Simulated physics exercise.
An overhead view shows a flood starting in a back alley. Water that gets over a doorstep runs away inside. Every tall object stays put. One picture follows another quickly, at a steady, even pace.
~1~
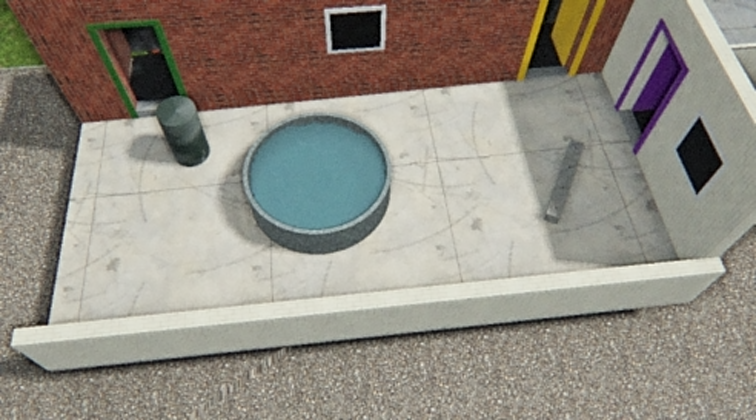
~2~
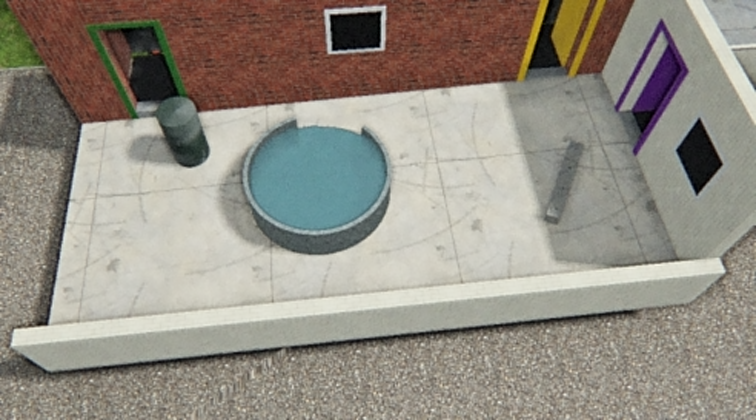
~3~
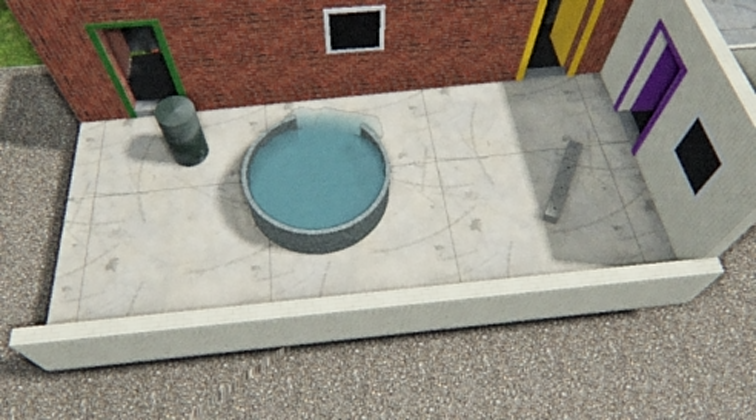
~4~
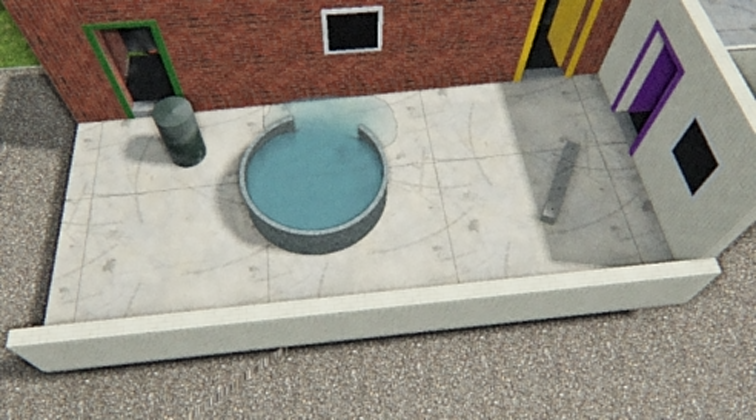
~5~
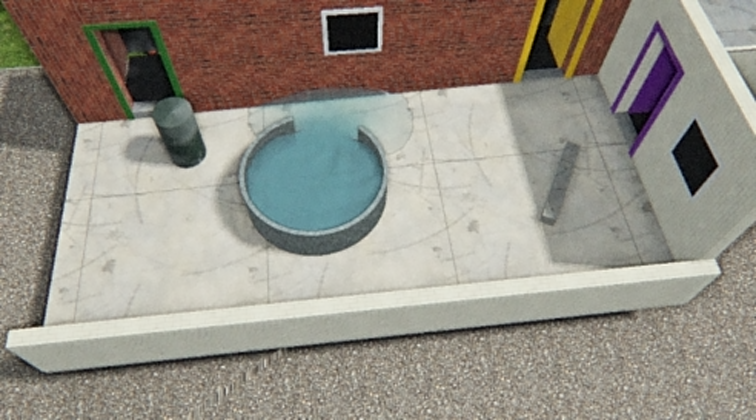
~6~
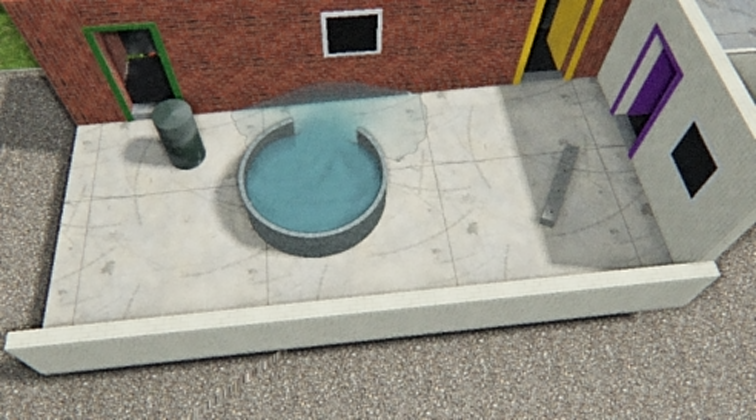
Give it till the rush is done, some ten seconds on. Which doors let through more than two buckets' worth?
Purple door: Above two buckets; green door: Up to two buckets; yellow door: Above two buckets.
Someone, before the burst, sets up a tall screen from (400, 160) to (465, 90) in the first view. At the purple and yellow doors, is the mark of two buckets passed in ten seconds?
Purple door: Within bounds. Yellow door: Within bounds.
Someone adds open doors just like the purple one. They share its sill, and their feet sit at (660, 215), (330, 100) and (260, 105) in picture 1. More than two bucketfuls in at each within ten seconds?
As listed: Stays under, takes more, passes that mark.
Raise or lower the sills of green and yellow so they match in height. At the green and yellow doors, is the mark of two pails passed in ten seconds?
I'd say the green door tops the mark, while the yellow door comes in under.
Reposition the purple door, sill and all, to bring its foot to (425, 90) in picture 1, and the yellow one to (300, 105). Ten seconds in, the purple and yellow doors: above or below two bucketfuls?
Purple: Above; yellow: Above.
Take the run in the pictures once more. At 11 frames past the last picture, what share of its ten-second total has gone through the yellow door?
0 %.
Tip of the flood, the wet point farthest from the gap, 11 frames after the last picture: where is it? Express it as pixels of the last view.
Close to (579, 80).
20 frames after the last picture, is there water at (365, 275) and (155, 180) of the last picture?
The first spot not yet wet, the second not yet wet.
A moment on, water covers 15 % of the floor; the purple door not reached, the green door wet at the sill, nothing in, the yellow door not reached.
Next, water covers 30 % of the floor; the purple door not reached, the green door wet at the sill, nothing in, the yellow door wet at the sill, nothing in.
Then, water covers 55 % of the floor; the purple door over two buckets in, the green door wet at the sill, nothing in, the yellow door under two buckets in.
Later, water covers 80 % of the floor; the purple door far over two buckets in, the green door wet at the sill, nothing in, the yellow door under two buckets in.
In the end, water covers 80 % of the floor; the purple door far over two buckets in, the green door wet at the sill, nothing in, the yellow door over two buckets in.
